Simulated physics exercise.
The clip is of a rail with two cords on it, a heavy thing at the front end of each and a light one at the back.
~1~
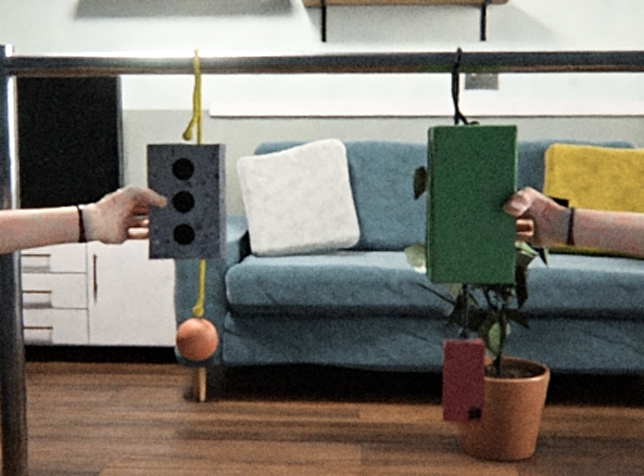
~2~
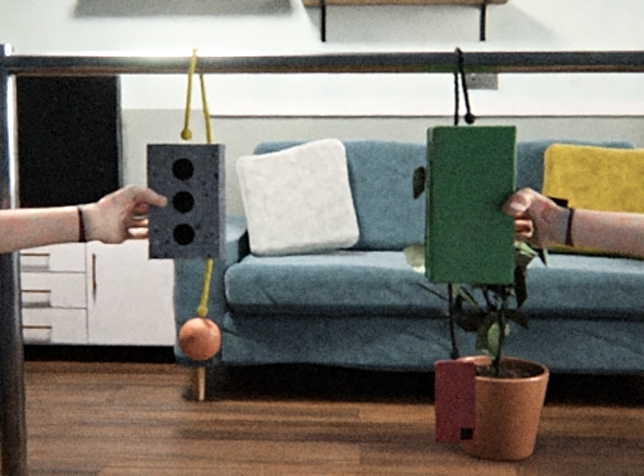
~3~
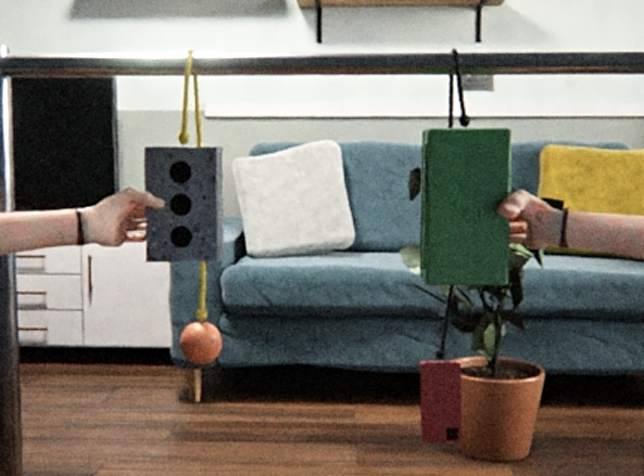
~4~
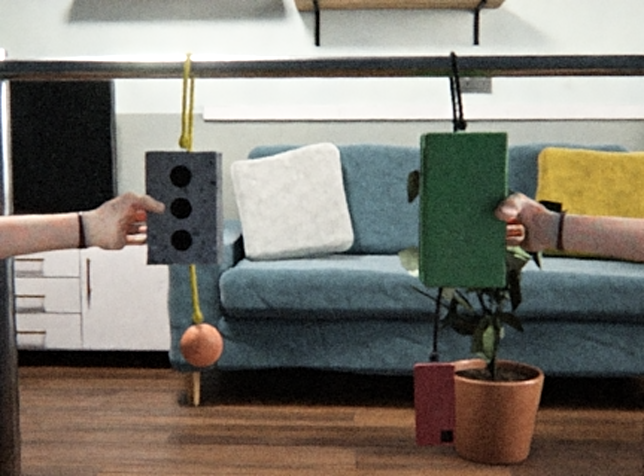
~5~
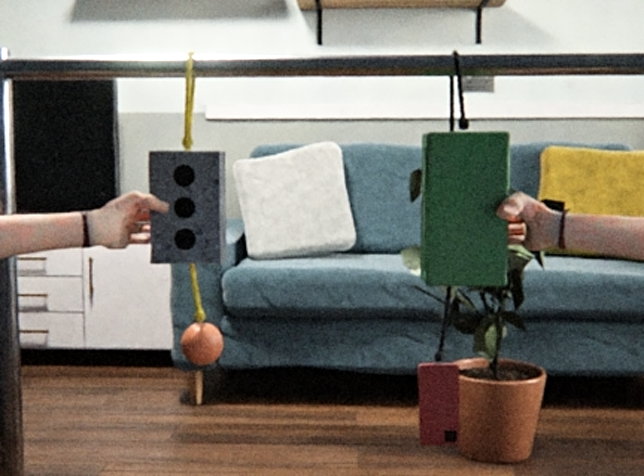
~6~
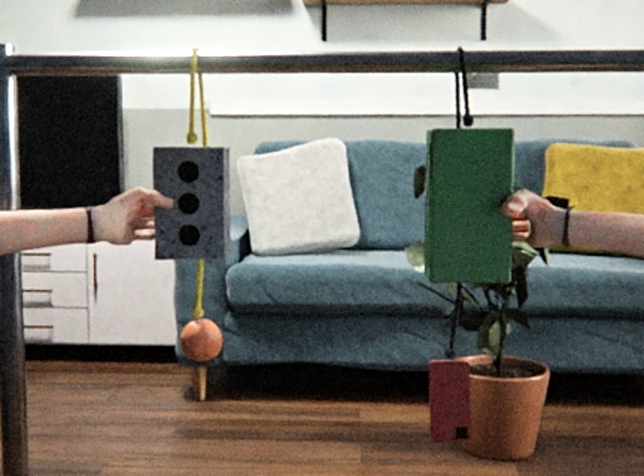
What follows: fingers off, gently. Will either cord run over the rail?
Outcome: The paver runs down to the floor; the green case drops.
Then, 0.58 s past the final frame, paver on the floor; green case on the floor.
When it is over, paver on the floor; green case on the floor. The paver drops and the green case pulls its rope through.
